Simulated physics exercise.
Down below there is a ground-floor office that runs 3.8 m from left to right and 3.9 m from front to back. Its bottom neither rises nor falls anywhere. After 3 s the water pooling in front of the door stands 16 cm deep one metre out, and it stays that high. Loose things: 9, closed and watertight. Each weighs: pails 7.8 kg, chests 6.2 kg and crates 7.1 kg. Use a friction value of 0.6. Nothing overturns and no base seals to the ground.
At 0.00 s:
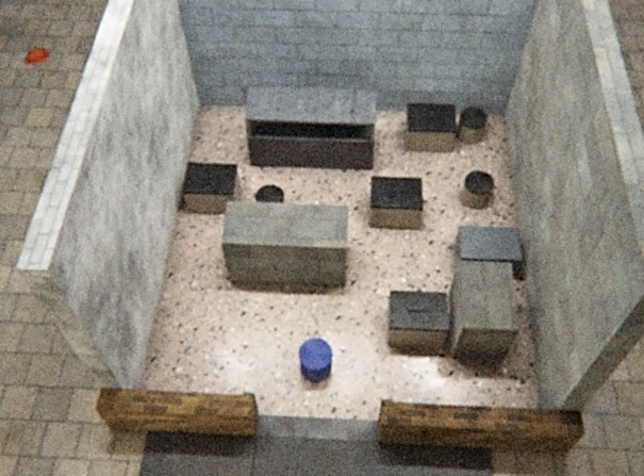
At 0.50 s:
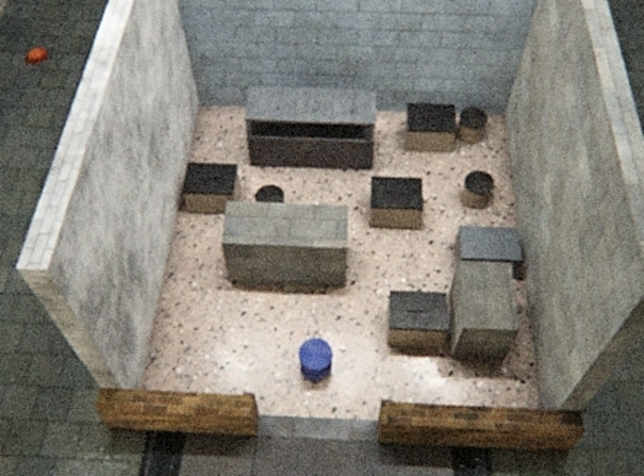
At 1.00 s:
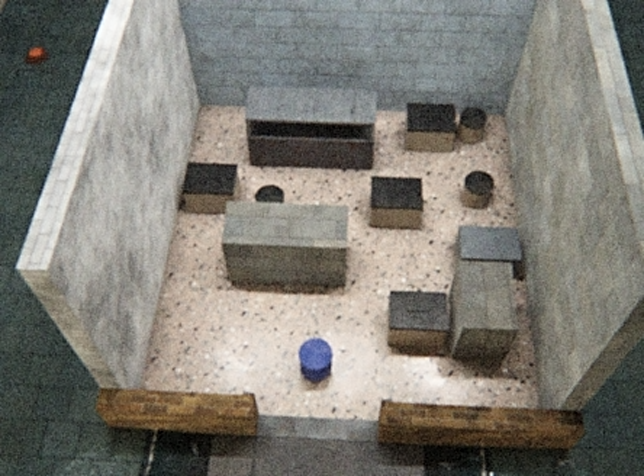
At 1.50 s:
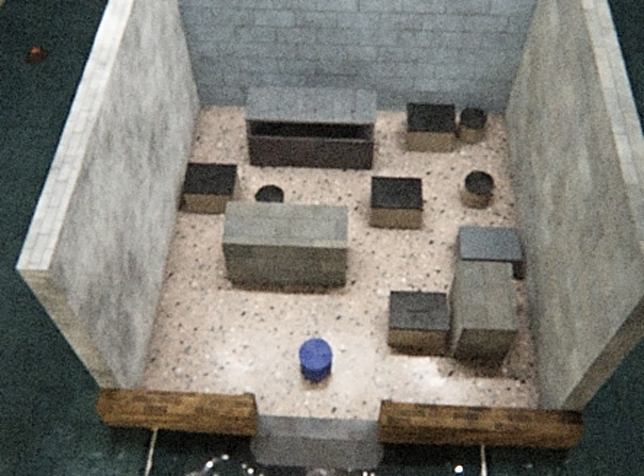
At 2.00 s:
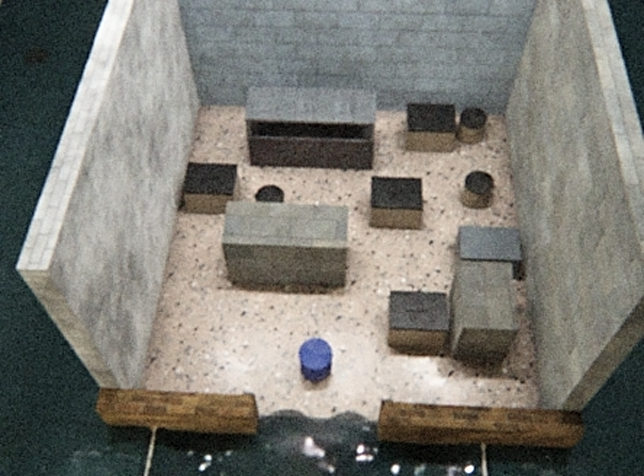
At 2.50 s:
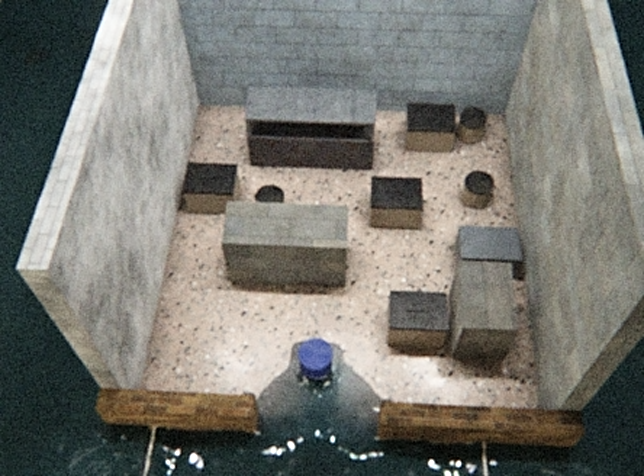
Dark water rises over the paving outside a roofless, pale-walled room, seen from high above its front opening by a camera that stays still. Inside, a blue pail stands near the doorway, with grey and dark-topped boxes, blocks and small round containers across the speckled pinkish floor. The water covers the doorstep, then spreads through the gap around the pail, while nothing inside shifts.
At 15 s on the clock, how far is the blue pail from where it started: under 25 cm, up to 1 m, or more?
Result: A large displacement.
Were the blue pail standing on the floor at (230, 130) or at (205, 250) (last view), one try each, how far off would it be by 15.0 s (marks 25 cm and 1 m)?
Results in order: It covers a small distance; it remains near its start.
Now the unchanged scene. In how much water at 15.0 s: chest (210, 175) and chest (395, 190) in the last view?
12 and 10 cm.
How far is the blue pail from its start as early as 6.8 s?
Roughly 120 cm by then.
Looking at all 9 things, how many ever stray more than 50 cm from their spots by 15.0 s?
Result: 5.
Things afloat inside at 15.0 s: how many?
8 of them.
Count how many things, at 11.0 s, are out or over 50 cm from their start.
I get 4.
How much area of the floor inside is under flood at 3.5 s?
That flooded area is roughly 2.5 m2.
After 3.5 s the blue pail is near (316, 333), 0.2 m from its start, aground; 0 afloat.
After 6.8 s the blue pail is near (385, 268), 1.1 m from its start, aground; 3 afloat.
After 11.0 s the blue pail is near (407, 235), 1.6 m from its start, aground; 5 afloat.
After 15.0 s the blue pail is near (497, 190), 2.7 m from its start, afloat; 8 afloat.
